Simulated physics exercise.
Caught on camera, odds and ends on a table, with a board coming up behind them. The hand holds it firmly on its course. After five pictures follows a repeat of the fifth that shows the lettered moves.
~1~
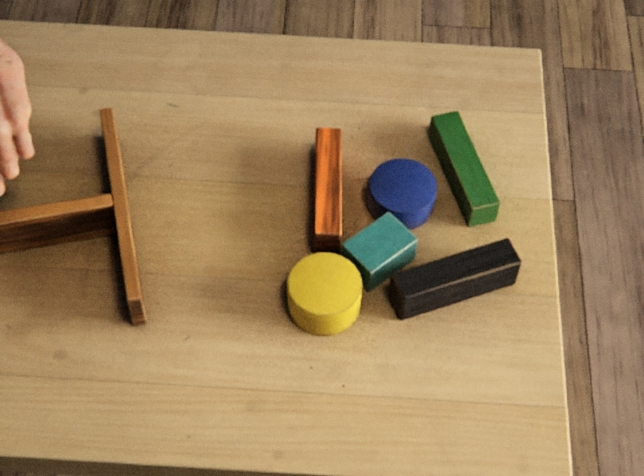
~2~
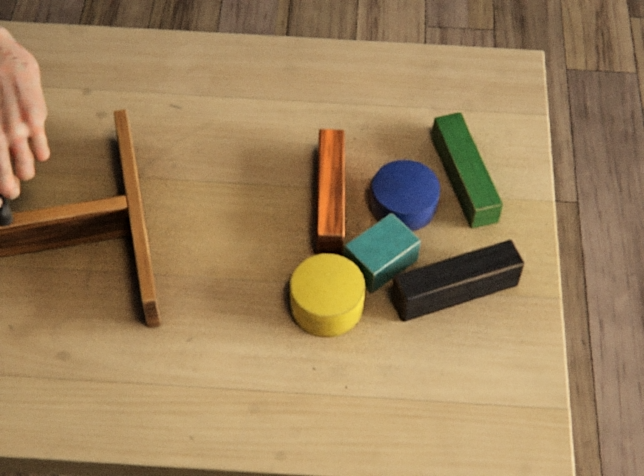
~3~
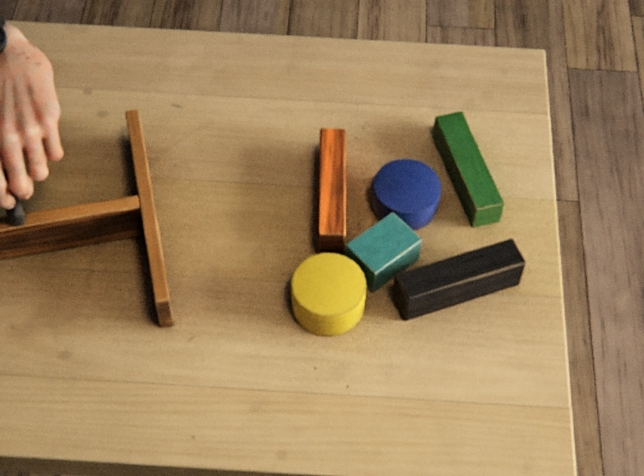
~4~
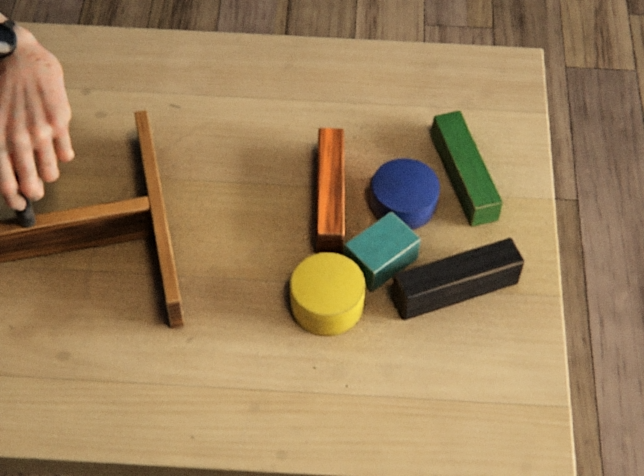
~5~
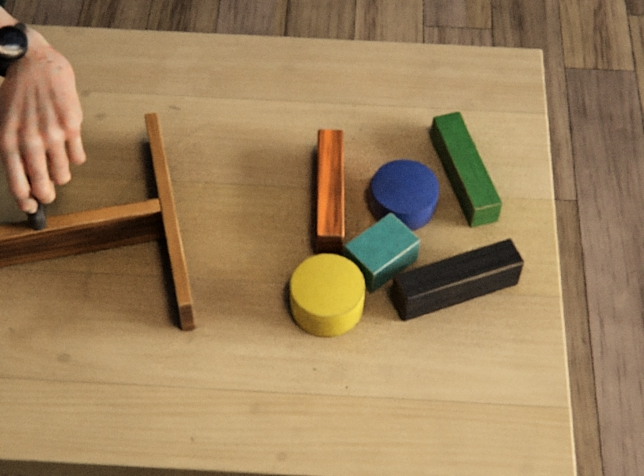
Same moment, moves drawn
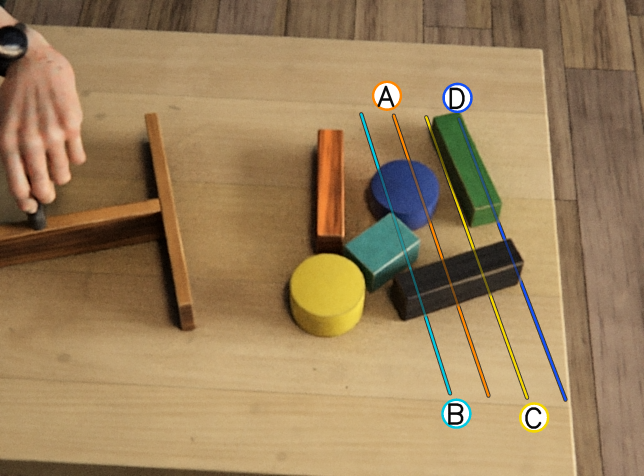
A hand slides a T-shaped wooden board slowly rightward across a table toward six motionless colored blocks.
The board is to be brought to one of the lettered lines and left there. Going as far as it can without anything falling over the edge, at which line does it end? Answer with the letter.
Line B.
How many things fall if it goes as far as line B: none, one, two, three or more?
By then, none.
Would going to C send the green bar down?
No.
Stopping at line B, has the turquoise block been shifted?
Yes.
On the marked copy, A at (437, 244); B at (402, 242); C at (473, 246); D at (508, 247).
Taking B. A third of the way, board (252, 207); green bar (465, 168); black stick (457, 280).
Two thirds of the way, board (338, 211); black stick (500, 276); turquoise block (414, 241).
When it is over, board (399, 214); black stick (555, 268); green bar (484, 162); nothing has fallen.
As for the rest, A drops the black stick; C drops the black stick; D drops the black stick, yellow tin and turquoise block.
